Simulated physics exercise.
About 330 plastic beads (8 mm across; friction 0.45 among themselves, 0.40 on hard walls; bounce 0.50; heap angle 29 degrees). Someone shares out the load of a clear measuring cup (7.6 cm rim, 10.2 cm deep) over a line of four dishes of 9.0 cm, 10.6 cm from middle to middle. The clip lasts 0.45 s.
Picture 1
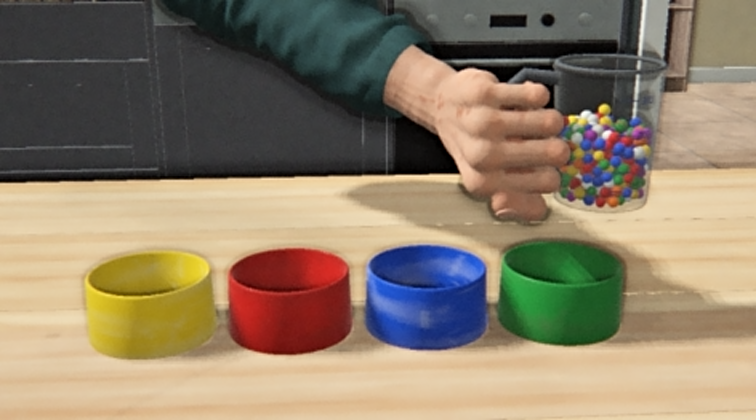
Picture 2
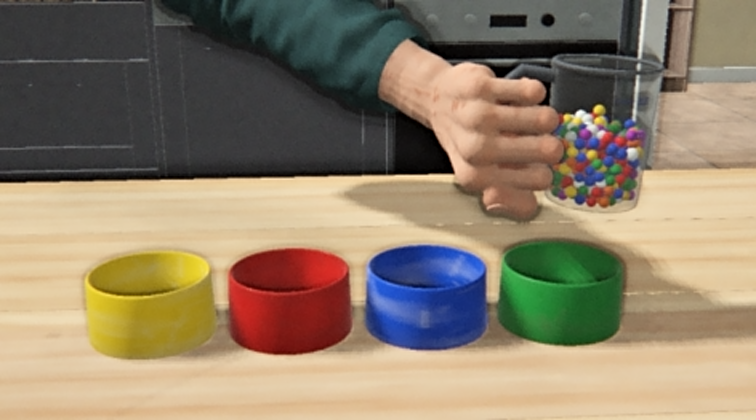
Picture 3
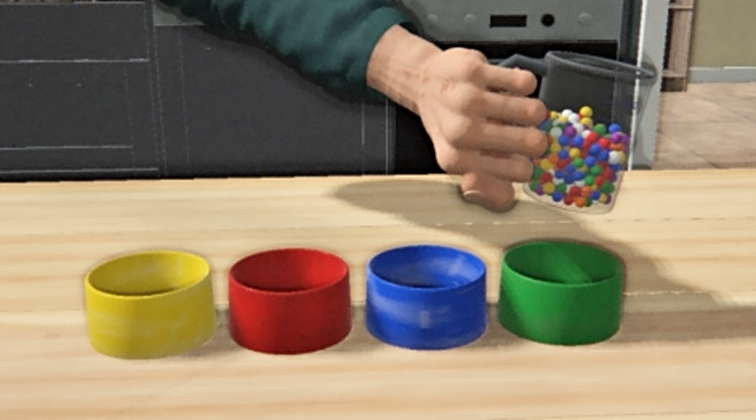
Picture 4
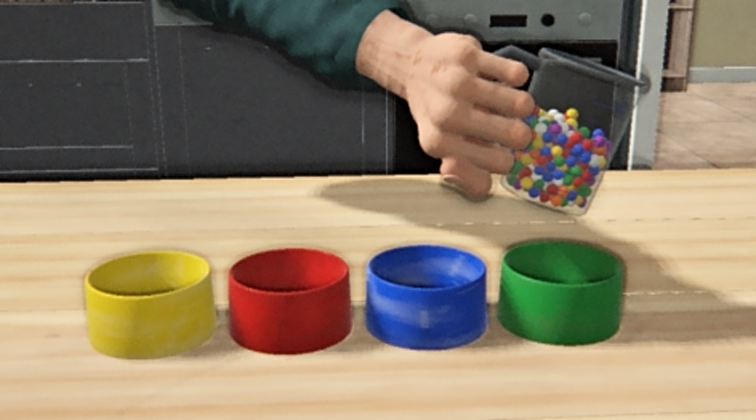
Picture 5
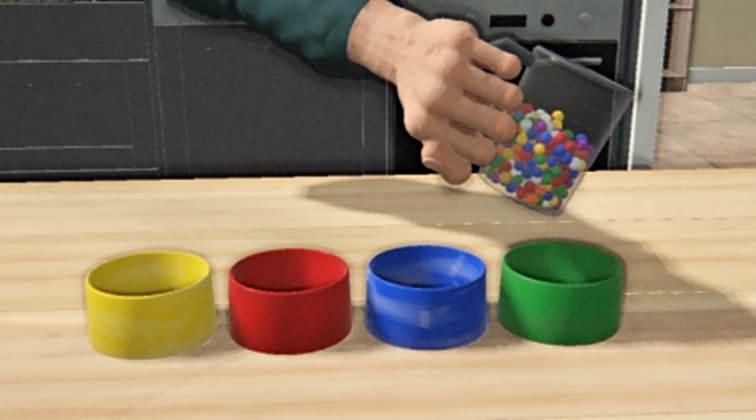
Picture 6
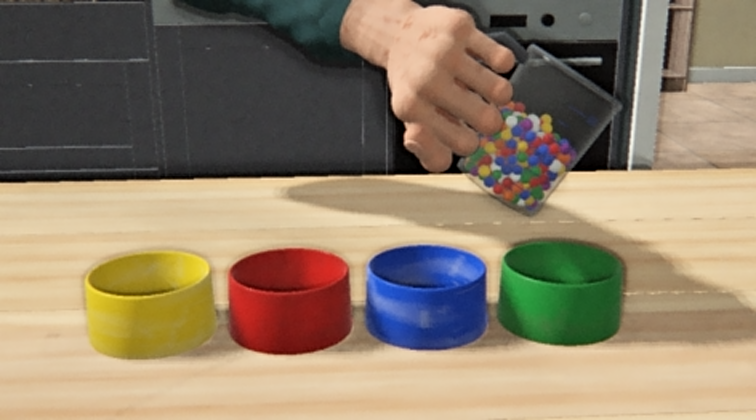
On a light wooden counter, a hand holding a clear cup of multicoloured beads moves gradually left while tilting the cup, behind a row of yellow, red, blue and green dishes that stay still.
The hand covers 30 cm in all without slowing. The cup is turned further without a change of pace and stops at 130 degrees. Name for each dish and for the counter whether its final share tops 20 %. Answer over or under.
Red under, blue over, green under, yellow under, counter under.
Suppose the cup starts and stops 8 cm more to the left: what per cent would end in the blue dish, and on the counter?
Then: Blue 0; counter 10.
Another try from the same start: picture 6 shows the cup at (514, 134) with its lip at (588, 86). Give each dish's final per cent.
Red 100, blue 0, green 0, yellow 0.
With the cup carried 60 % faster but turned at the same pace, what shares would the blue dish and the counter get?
In that case blue 0; counter 0.
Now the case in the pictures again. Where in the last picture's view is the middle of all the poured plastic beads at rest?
Near (420, 296).
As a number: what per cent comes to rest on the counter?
About 10 per cent.
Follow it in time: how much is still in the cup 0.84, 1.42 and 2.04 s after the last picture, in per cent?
In turn: 95, 0, 0.
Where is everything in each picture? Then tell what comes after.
In the first frame, cup at (605, 132), tilt 0 degrees, lip at (662, 63), moved 0.0 cm; middle of the pieces at (596, 158); green dish at (562, 263); blue dish at (427, 267); red dish at (289, 270); yellow dish at (149, 274).
In the second frame, cup at (599, 133), tilt 3 degrees, lip at (659, 66), moved 0.5 cm; middle of the pieces at (589, 158).
In the third frame, cup at (584, 133), tilt 10 degrees, lip at (650, 74), moved 1.6 cm; middle of the pieces at (570, 157).
In the fourth frame, cup at (568, 133), tilt 18 degrees, lip at (641, 83), moved 2.8 cm; middle of the pieces at (551, 156).
In the fifth frame, cup at (551, 133), tilt 25 degrees, lip at (629, 93), moved 4.0 cm; middle of the pieces at (533, 154).
In the sixth frame, cup at (535, 134), tilt 33 degrees, lip at (617, 103), moved 5.3 cm; middle of the pieces at (522, 161); green dish at (562, 263); blue dish at (427, 267); red dish at (289, 270); yellow dish at (149, 274).
Then, 0.84 s after the last picture, tilt 105 degrees; cup holds 95 %, blue 5 %.
Then, 1.42 s after the last picture, tilt 130 degrees; cup holds 0 %, blue 90 %.
Then, 2.04 s after the last picture, tilt 130 degrees; cup holds 0 %, blue 90 %.
In the end, red 0 %, blue 90 %, green 0 %, yellow 0 %, counter 10 %.
